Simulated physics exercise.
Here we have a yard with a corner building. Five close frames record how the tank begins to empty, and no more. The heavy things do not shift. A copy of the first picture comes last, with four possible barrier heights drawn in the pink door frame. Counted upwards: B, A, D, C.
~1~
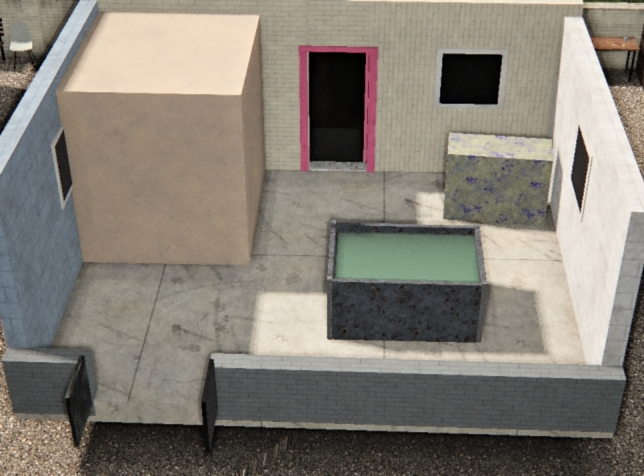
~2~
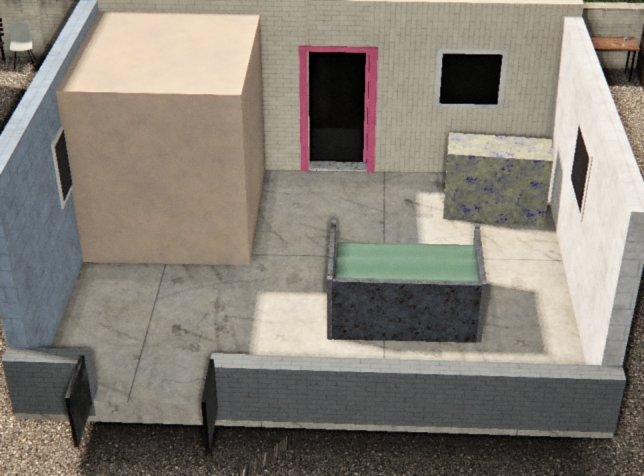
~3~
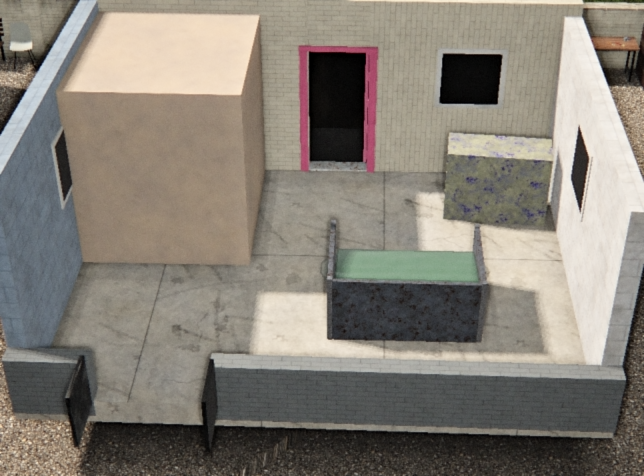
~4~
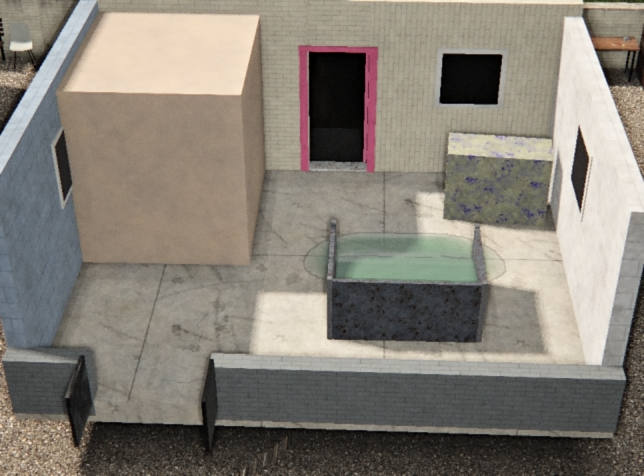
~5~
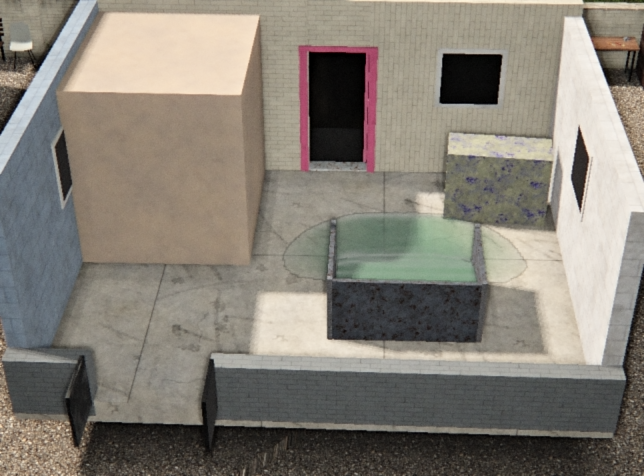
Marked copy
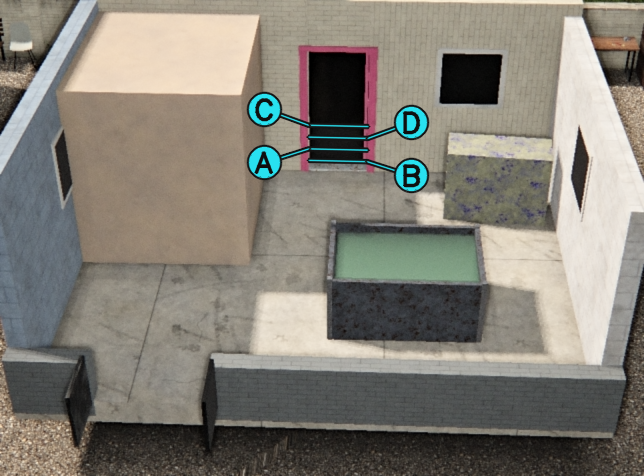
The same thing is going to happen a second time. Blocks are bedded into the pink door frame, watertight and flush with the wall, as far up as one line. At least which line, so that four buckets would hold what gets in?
A.
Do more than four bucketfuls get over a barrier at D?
No, that is safe.
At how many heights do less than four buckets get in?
Three of them.
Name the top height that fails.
That would be B.
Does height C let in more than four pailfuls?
No.
In cyan, A at (338, 149); B at (338, 161); C at (338, 125); D at (338, 137); from the bottom up B, A, D, C.
With A, a splash gets over, under a bucket.
With B, about 8 bucketfuls get in.
With C, nothing gets over.
With D, nothing gets over.
